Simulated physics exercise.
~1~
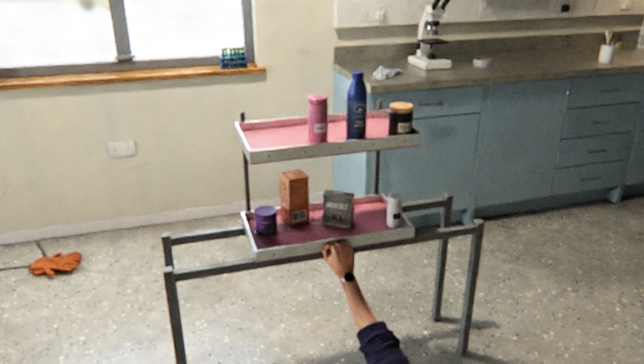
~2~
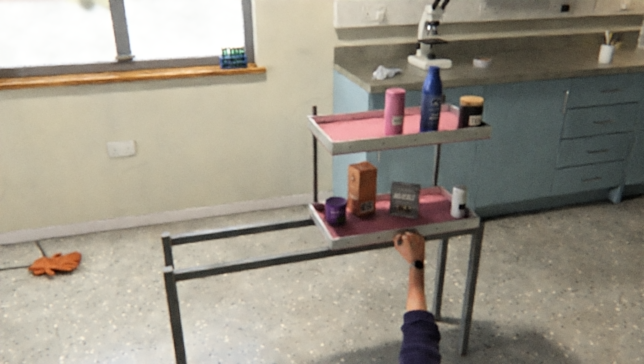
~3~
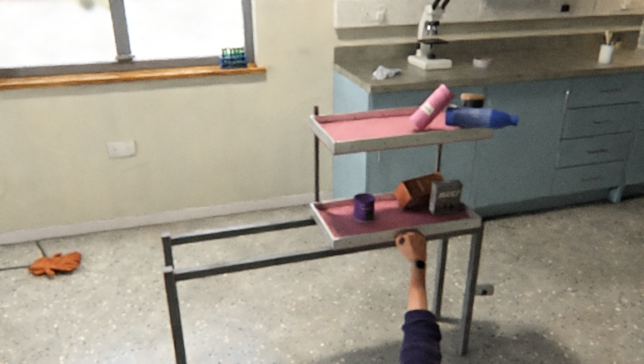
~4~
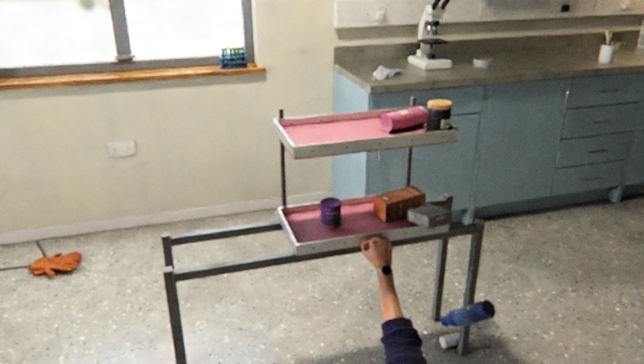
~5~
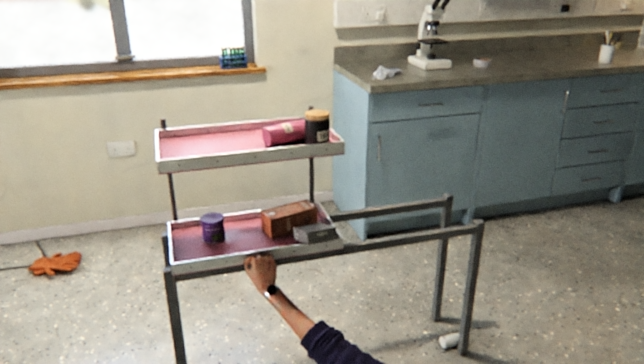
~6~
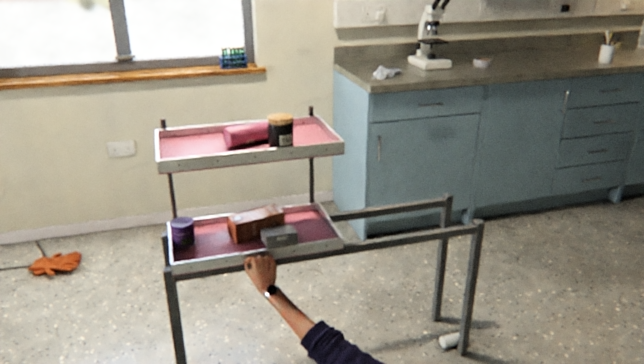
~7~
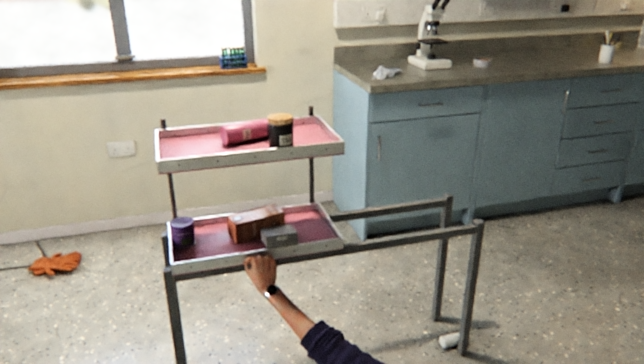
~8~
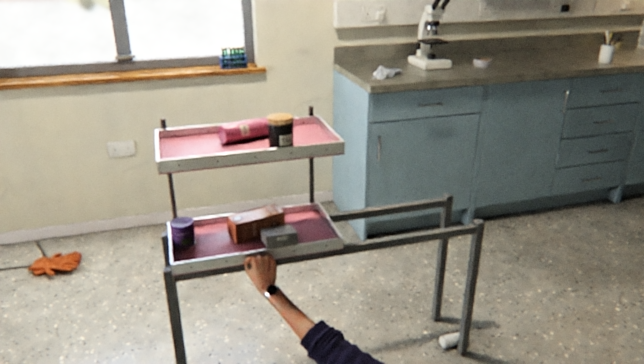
To begin with, a hand grips the front of a two-level pink rack on a metal frame, with a pink jar, blue bottle and black jar above and a purple tin, orange carton, grey packet and white shaker below. The hand shoves the rack right until it stops, and the pink jar, blue bottle and orange carton topple. The bottle and shaker drop to the floor. The arm then sweeps the rack to the left end, where the remaining items slide leftward. Finally everything rests, with the purple tin and black jar upright and the pink jar, carton and packet lying over.
